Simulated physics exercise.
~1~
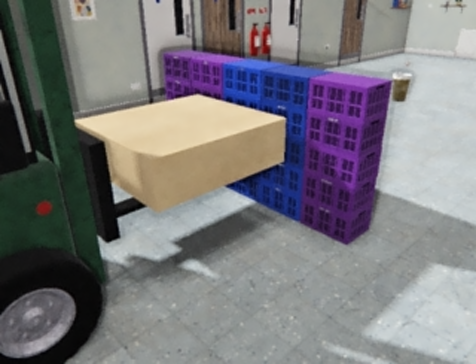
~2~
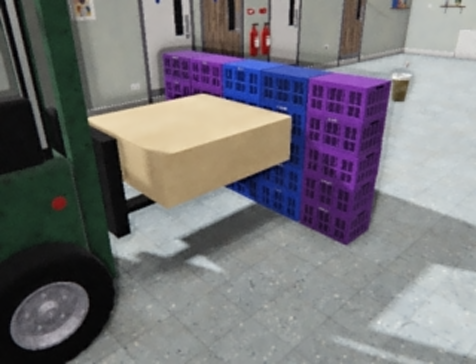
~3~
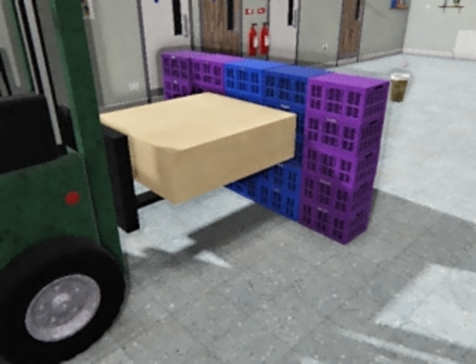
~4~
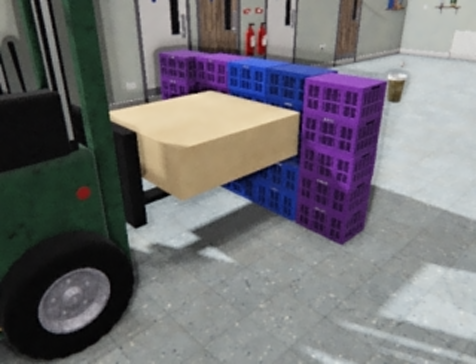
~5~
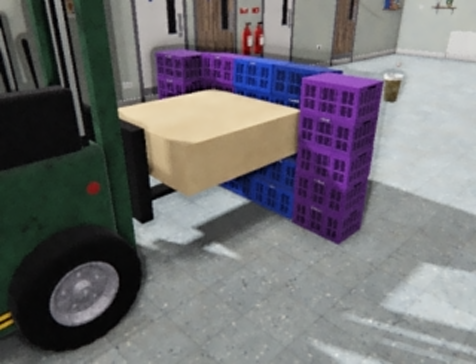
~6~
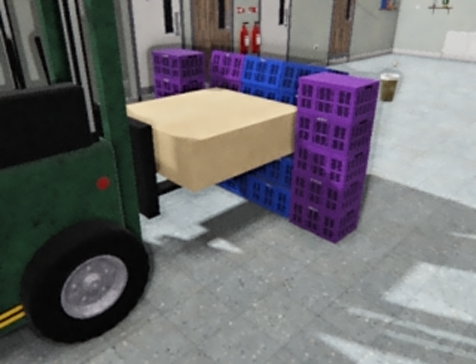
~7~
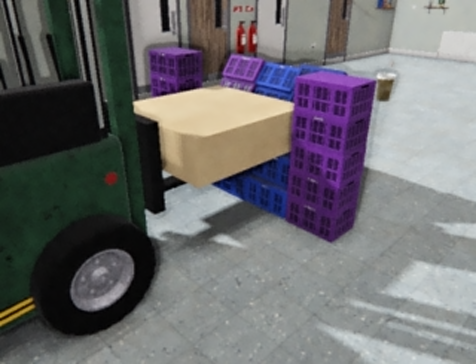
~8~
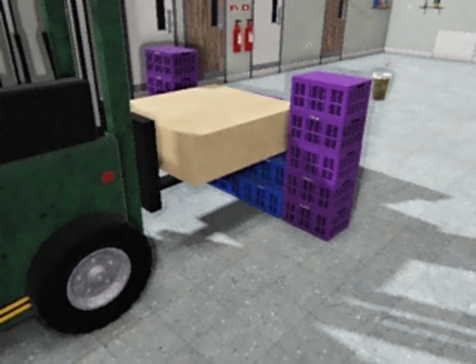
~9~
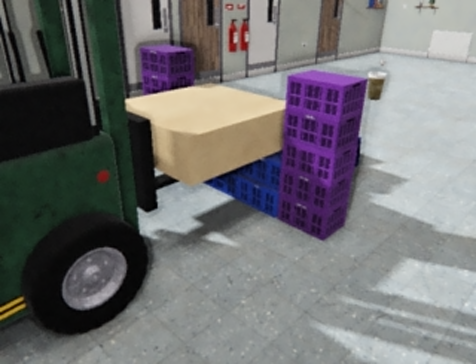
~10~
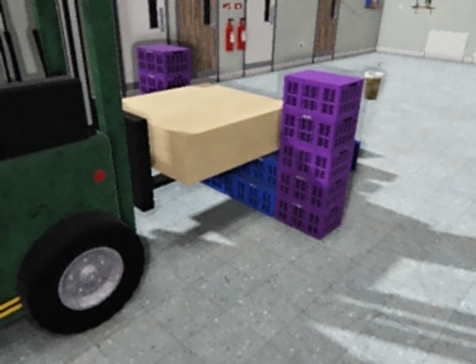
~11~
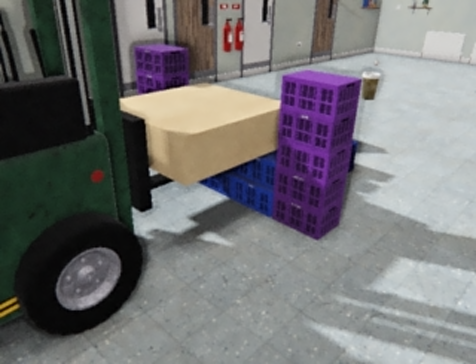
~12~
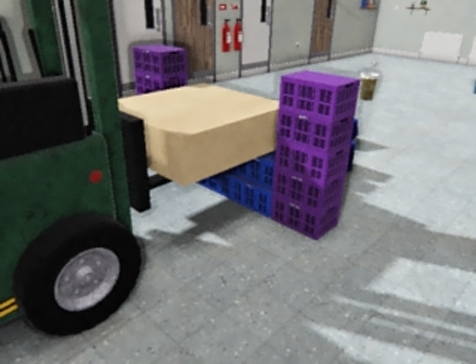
At first, a green forklift on the left holds a large tan block up against a wall of stacked purple and blue crates in a room with a tiled floor. The forklift edges to the right, and the block presses into the middle of the wall. The upper crates there begin to lean away, then tip over backward and drop out of sight behind the load. The forklift comes to a near standstill with the block still raised. At the end, a tall purple column stands at the near end, a purple stack remains at the far end, and low blue crates show between them.
